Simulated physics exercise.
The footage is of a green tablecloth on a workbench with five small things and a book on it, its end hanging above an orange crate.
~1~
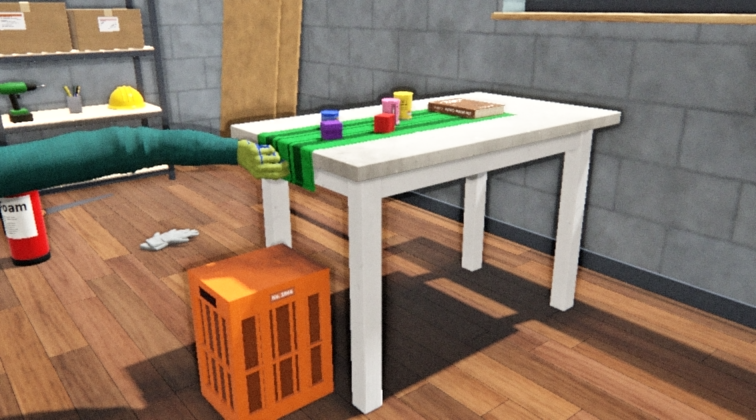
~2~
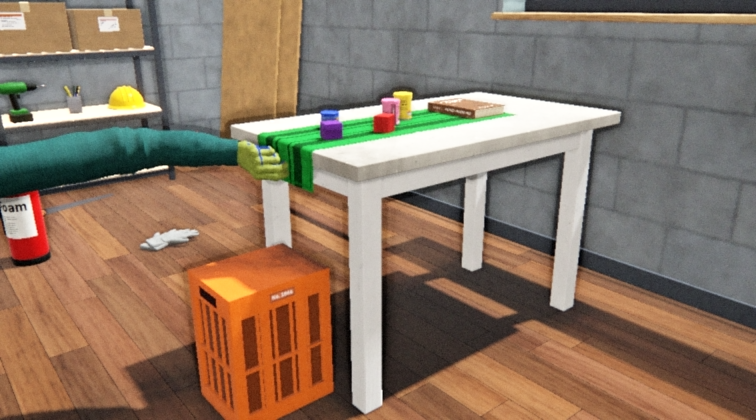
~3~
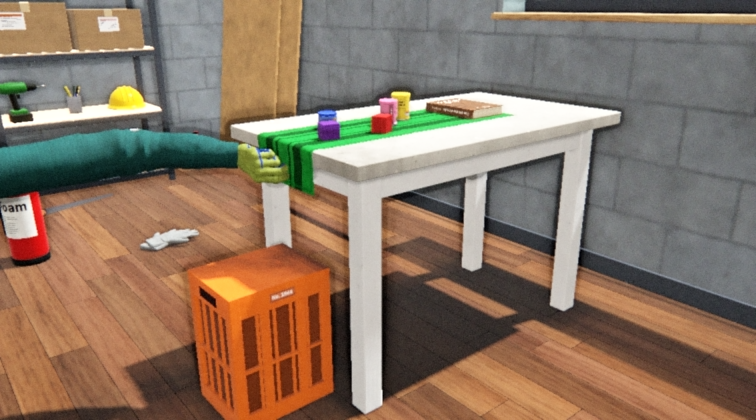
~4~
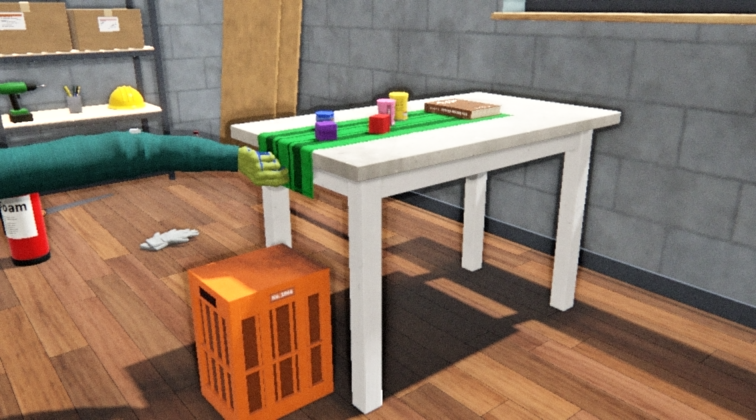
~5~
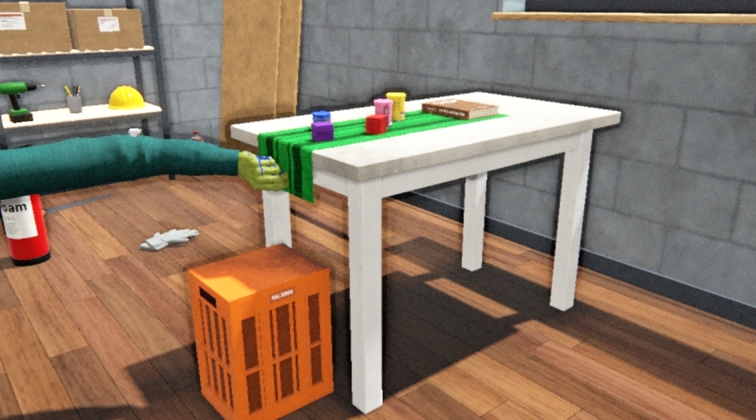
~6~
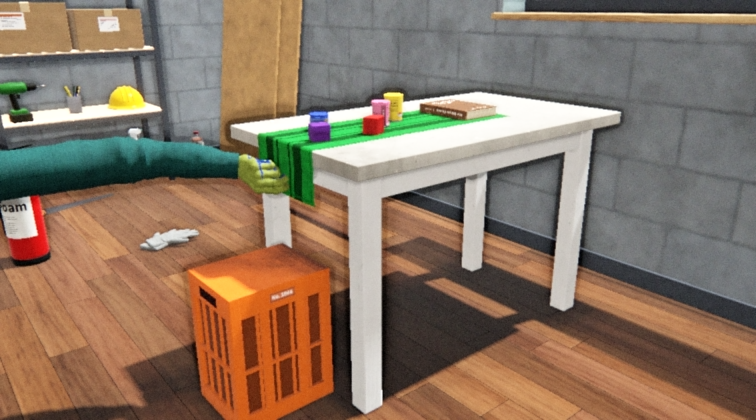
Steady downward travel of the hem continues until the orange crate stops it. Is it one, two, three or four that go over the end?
In all, two slip off.
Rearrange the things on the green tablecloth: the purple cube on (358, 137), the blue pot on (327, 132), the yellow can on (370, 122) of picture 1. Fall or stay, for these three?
Short version: Purple cube drops, blue pot drops, yellow can stays.
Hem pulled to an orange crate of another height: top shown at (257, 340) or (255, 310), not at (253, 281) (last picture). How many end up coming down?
Then 4 and 3.
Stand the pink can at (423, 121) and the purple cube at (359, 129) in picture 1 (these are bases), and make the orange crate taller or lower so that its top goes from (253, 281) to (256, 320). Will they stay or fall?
In the end the pink can is still on top and the purple cube is no longer on top.
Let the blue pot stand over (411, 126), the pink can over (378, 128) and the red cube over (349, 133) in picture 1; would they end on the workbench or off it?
Outcome: Blue pot stays aboard, pink can stays aboard, red cube falls away.
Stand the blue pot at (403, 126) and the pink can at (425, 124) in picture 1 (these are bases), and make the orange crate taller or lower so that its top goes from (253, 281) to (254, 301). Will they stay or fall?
First the blue pot: It is still up there. Then the pink can: It is still up there.
Early on, hem near (286, 230); purple cube gone.
Midway, hem on the crate; purple cube and blue pot gone.
Finally, hem on the crate; purple cube and blue pot gone. The count of fallen things is two.
